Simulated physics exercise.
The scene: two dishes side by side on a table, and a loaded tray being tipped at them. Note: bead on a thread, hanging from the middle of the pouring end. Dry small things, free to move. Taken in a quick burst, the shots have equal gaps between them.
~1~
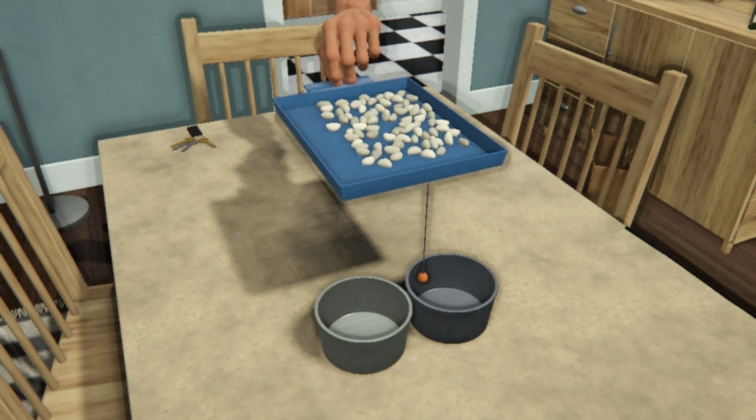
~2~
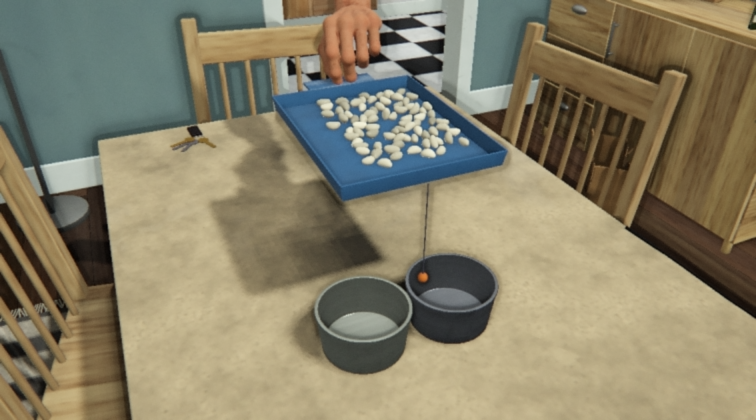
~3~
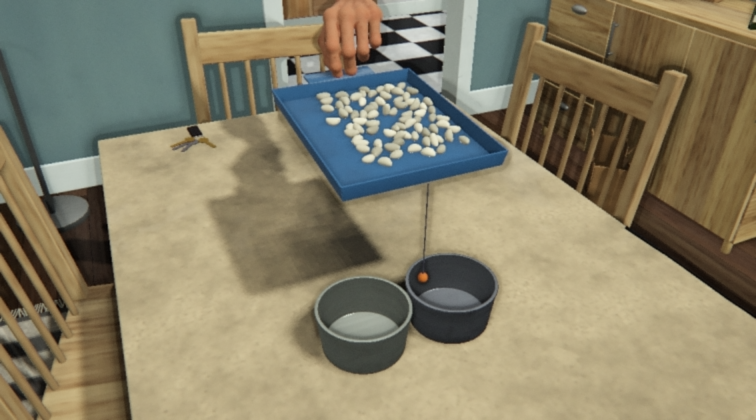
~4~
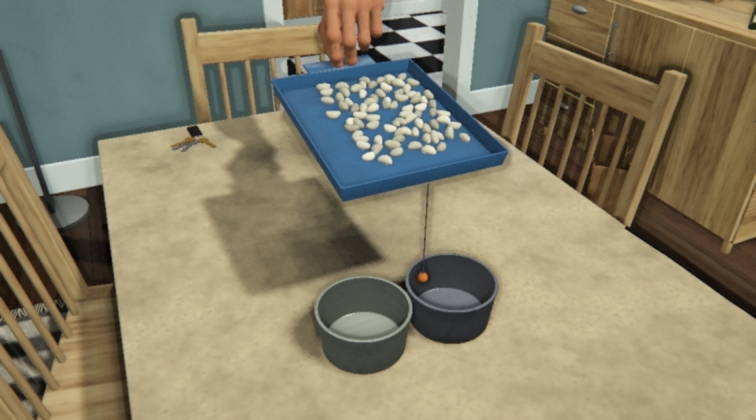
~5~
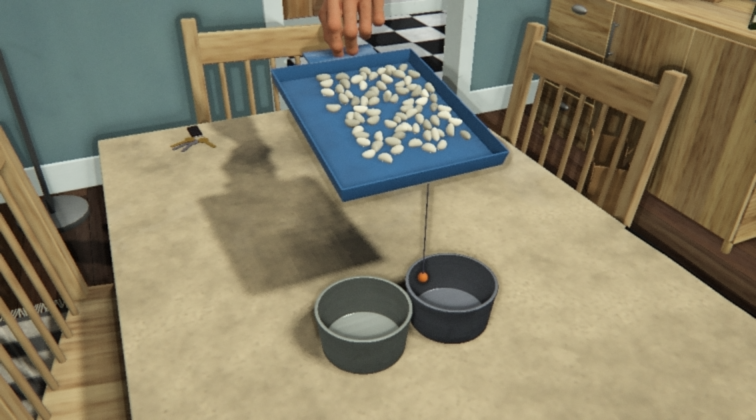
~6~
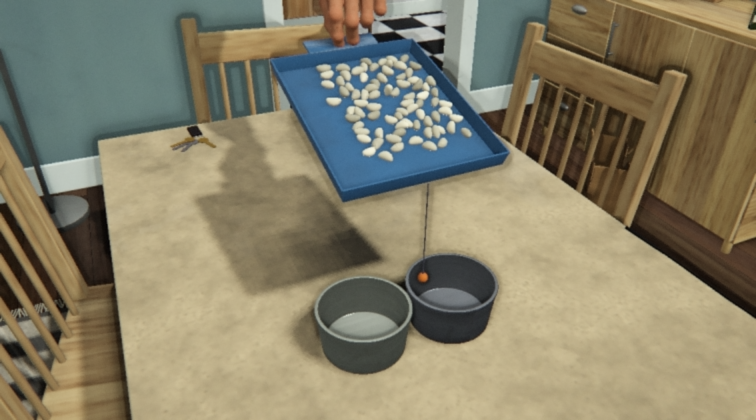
We see a hand at the far edge of a blue tray of white beans above two dishes on a table; the far edge rises slightly, tilting the tray gradually, while the beans stay spread and an orange bead hangs still.
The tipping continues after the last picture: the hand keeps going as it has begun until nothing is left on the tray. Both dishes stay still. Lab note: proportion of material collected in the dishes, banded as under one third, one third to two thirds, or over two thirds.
The share that ends up caught is smaller than one third, I reckon.
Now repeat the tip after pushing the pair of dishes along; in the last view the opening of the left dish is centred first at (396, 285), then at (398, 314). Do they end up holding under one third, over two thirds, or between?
For the first spot it's less than a third, and for the next one it's one to two thirds.
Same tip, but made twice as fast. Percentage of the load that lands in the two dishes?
It would be close to 20 per cent.
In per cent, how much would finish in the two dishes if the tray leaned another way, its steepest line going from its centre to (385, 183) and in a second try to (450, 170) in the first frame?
I'd expect around 60 in a hundred first and around 50 in a hundred second.
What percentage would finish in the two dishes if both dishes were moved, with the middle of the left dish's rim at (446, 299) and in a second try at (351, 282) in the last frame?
In order, 30 % and 0 %.
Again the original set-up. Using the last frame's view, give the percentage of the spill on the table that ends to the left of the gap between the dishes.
That comes to about 20 per cent of the pieces.
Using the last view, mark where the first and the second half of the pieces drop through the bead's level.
First roughly (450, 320), then roughly (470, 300).
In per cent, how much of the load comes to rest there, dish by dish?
I'd say some 20 in a hundred wind up in the left dish, and some 10 in a hundred in the right.
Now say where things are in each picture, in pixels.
Corners of the pouring end at (343, 185) and (504, 150), level; middle of the load at (405, 125), white beans; left dish at (383, 353); right dish at (473, 323); bead on its thread at (423, 277), in the first frame.
Corners of the pouring end at (343, 185) and (504, 150), level; middle of the load at (405, 124), in the second frame.
Corners of the pouring end at (343, 185) and (504, 150), tipped barely, level across its low end; middle of the load at (405, 120), in the third frame.
Corners of the pouring end at (343, 186) and (505, 150), tipped a little, level across its low end; middle of the load at (406, 115), in the fourth frame.
Corners of the pouring end at (344, 187) and (506, 150), tipped a little, level across its low end; middle of the load at (406, 109), in the fifth frame.
Corners of the pouring end at (344, 188) and (506, 151), tipped a little, level across its low end; middle of the load at (407, 104); left dish at (383, 353); right dish at (473, 323), in the sixth frame.
Soon after the last picture, tray tipped steeply; all on the tray.
A little later, tray tipped right over; nearly all on the tray; a stray few in the left dish; a stray few in the right dish; a stray few outside both; a stray few in the air.
Later still, tray tipped past a quarter turn; a small part in the left dish; a small part in the right dish; most outside both.
At rest, tray tipped past a quarter turn; a small part in the left dish; a small part in the right dish; most outside both.
